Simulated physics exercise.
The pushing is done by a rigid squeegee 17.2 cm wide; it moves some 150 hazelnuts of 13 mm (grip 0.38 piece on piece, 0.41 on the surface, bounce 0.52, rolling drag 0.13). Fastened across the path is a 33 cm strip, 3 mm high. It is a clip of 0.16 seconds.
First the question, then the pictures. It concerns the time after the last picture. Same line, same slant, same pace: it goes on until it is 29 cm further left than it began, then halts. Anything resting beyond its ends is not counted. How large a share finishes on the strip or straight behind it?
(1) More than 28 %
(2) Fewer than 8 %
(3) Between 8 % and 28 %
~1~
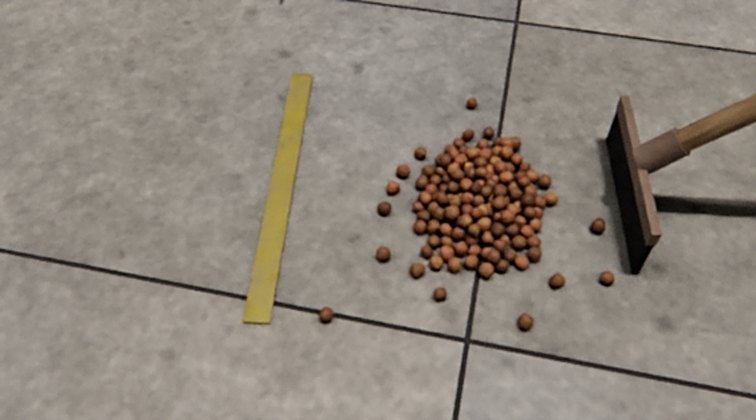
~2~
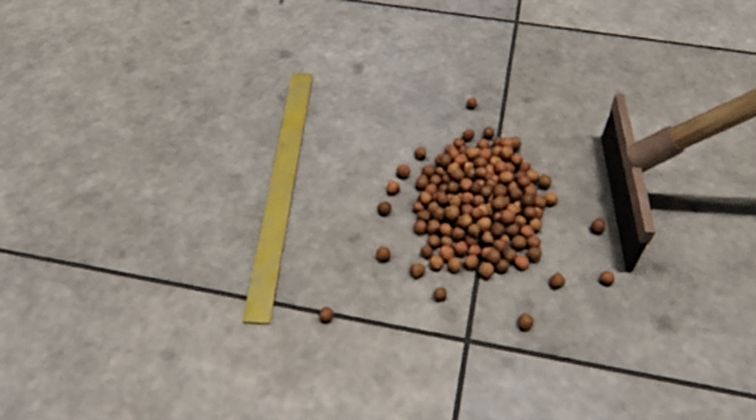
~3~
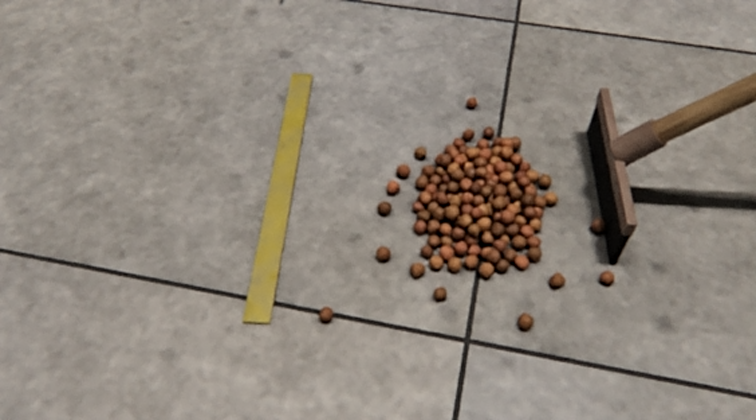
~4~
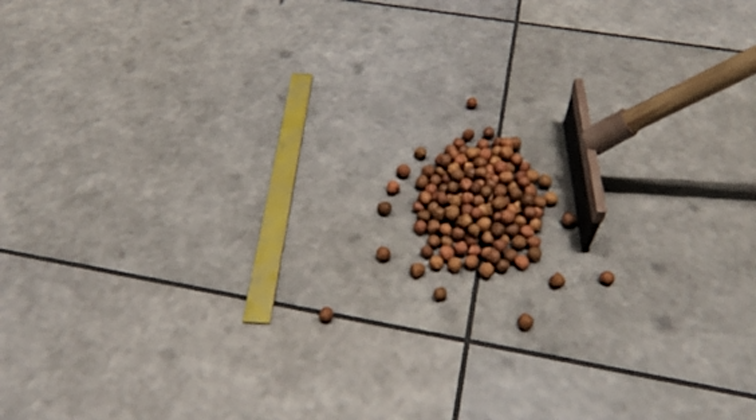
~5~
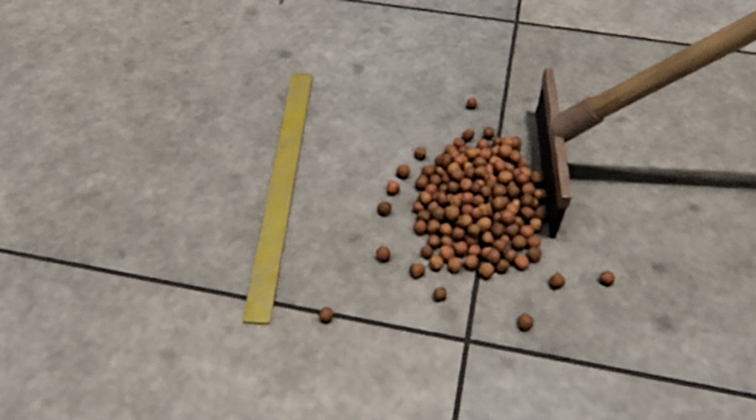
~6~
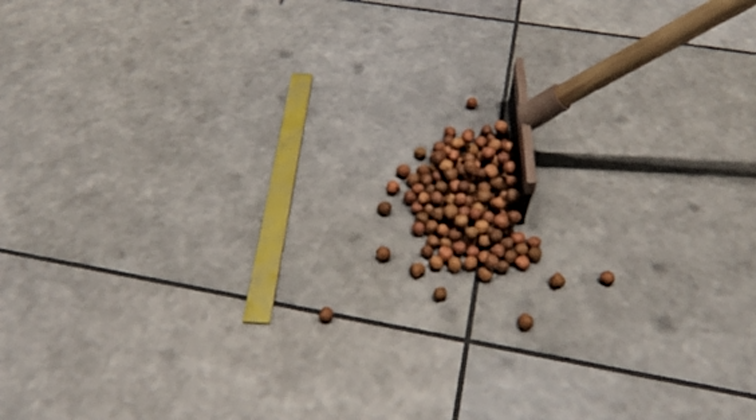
Answer: 3.
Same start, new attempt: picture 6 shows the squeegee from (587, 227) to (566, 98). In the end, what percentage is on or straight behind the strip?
More than 30.
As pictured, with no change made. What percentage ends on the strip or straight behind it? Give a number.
Roughly 15 percent.
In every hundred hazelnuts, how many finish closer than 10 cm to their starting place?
Close to 40 per cent, by my estimate.
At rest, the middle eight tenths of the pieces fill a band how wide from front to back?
Estimated depth: Near 24 cm.
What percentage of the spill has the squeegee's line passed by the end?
Some 40 percent.
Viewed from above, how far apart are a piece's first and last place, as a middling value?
Close to 14 cm, measured level.
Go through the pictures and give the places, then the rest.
The first picture shows squeegee from (652, 238) to (623, 106); moved 0.0 cm; pieces shifted so far, 0; middle of the spill at (476, 189); strip at (282, 181).
The second picture shows squeegee from (646, 236) to (617, 104); moved 0.6 cm; pieces shifted so far, 0; middle of the spill at (476, 189).
The third picture shows squeegee from (628, 228) to (602, 99); moved 2.1 cm; pieces shifted so far, 0; middle of the spill at (476, 189).
The fourth picture shows squeegee from (598, 216) to (577, 90); moved 4.9 cm; pieces shifted so far, 1; middle of the spill at (476, 189).
The fifth picture shows squeegee from (564, 202) to (547, 79); moved 8.1 cm; pieces shifted so far, 12; middle of the spill at (476, 189).
The sixth picture shows squeegee from (530, 187) to (518, 68); moved 11.5 cm; pieces shifted so far, 108; middle of the spill at (464, 187); strip at (282, 181).
Then, 0.16 s after the last picture, squeegee 27 cm from its start, spill 24 cm wide; elsewhere 100 %.
Then, 0.31 s after the last picture, squeegee 31 cm from its start, spill 29 cm wide; on or straight behind the strip 15 %, elsewhere 85 %.
Then, 0.44 s after the last picture, squeegee 31 cm from its start, spill 32 cm wide; on or straight behind the strip 15 %, elsewhere 85 %.
In the end, on or straight behind the strip 15 %, elsewhere 85 %.
